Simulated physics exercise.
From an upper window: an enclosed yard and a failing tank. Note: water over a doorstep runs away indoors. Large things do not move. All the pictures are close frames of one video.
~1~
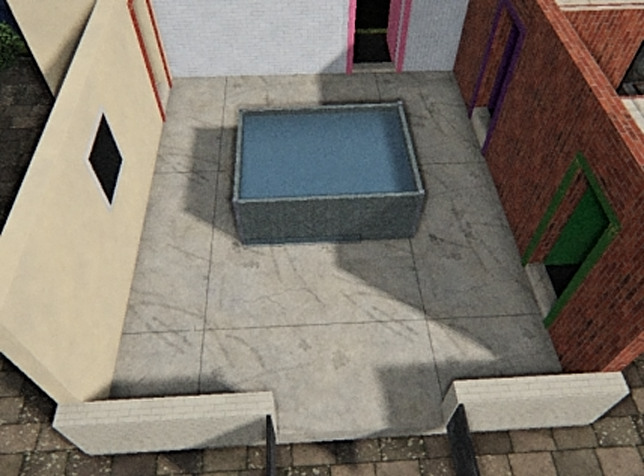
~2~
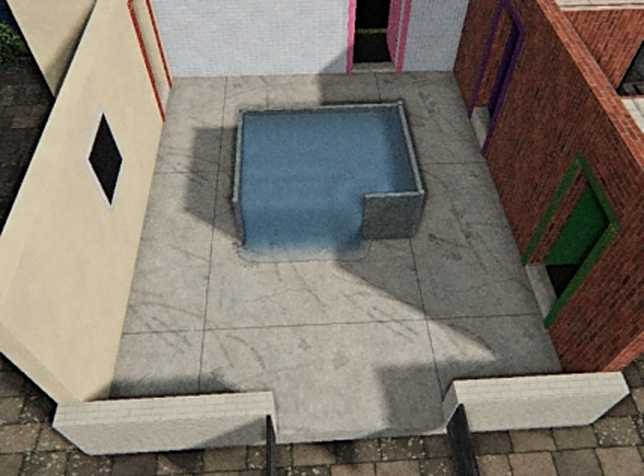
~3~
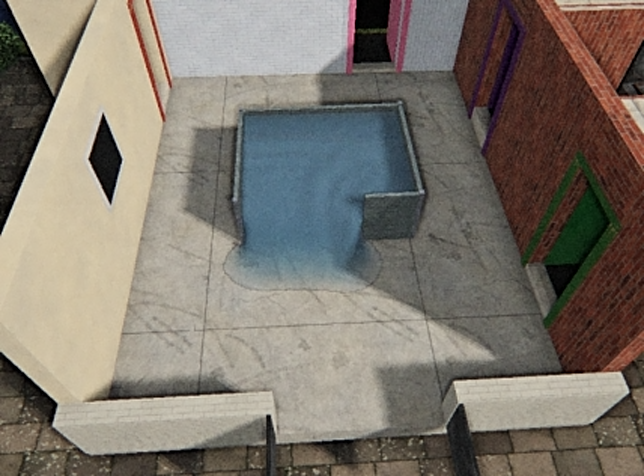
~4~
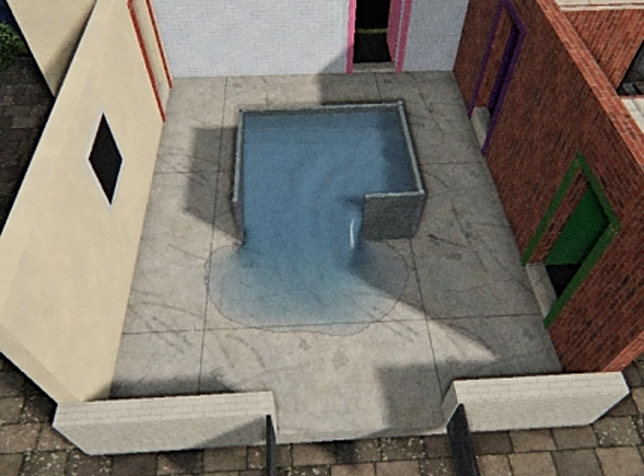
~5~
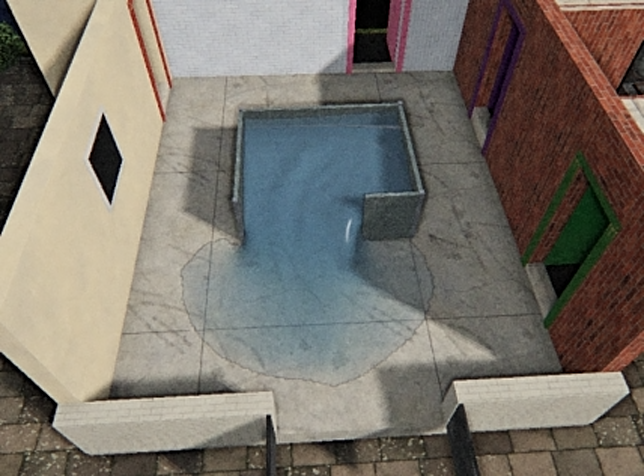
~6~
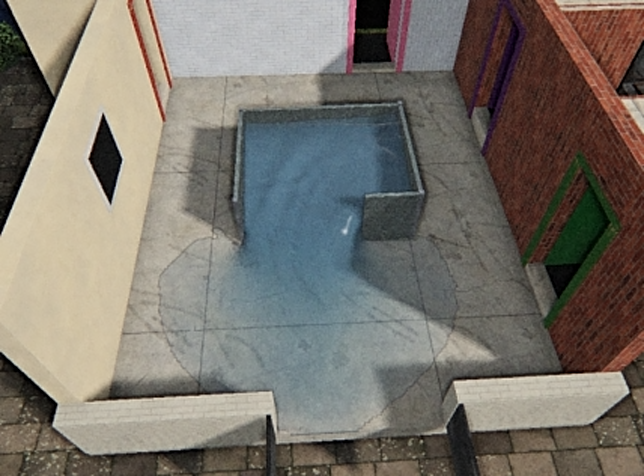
An enclosed concrete yard is seen from high above, with a cream wall on the left, a white wall behind, and red brick walls with purple and green doorways on the right. A square grey tank of blue water stands toward the back, still at first. Its front side opens at the left, and water pours out and spreads across the floor toward the gap between the low front walls, while the camera stays still.
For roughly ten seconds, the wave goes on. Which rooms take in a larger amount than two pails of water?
In the end, the green door takes in no more; the red door takes in no more; the pink door takes in no more; the purple door takes in no more.
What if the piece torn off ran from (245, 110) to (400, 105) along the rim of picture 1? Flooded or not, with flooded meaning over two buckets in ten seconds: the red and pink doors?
Red overflows; pink overflows.
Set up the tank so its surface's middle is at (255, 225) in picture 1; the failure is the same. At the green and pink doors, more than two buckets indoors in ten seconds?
Green: Above the mark; pink: Above the mark.
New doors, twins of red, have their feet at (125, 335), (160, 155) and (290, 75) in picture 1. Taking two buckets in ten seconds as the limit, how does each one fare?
Log: Door one is above the limit; door two is below the limit; door three is below the limit.
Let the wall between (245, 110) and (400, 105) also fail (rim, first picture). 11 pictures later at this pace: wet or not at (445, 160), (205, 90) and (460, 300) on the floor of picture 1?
The first point is spared, the second soaked, the third spared.
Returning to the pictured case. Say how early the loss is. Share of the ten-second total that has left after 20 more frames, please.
I get 60 percent.
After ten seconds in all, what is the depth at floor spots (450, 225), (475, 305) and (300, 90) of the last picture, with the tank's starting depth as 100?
In the order asked, some 4, 4 and 6 in a hundred.
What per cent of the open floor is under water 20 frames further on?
Some 55 in a hundred.
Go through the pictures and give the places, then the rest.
The first picture shows still water in the water tank at (325, 153).
In the second picture, the front is at (240, 248), out from the gap at (303, 225).
In the third picture, water pours out at (303, 228) and has run to (368, 280).
In the fourth picture, the front is at (348, 329), out from the gap at (303, 229).
In the fifth picture, the front is at (339, 377), out from the gap at (303, 230).
In the sixth picture, water pours out at (303, 230) and has run to a hidden place.
A moment on, water covers 35 % of the floor; the green door not reached, the red door not reached, the pink door not reached, the purple door not reached.
Next, water covers 30 % of the floor; the green door wet at the sill, nothing in, the red door not reached, the pink door not reached, the purple door not reached.
Then, water covers 55 % of the floor; the green door wet at the sill, nothing in, the red door not reached, the pink door not reached, the purple door not reached.
Later, water covers 85 % of the floor; the green door wet at the sill, nothing in, the red door wet at the sill, nothing in, the pink door wet at the sill, nothing in, the purple door wet at the sill, nothing in.
In the end, water covers 95 % of the floor; the green door wet at the sill, nothing in, the red door wet at the sill, nothing in, the pink door wet at the sill, nothing in, the purple door wet at the sill, nothing in.
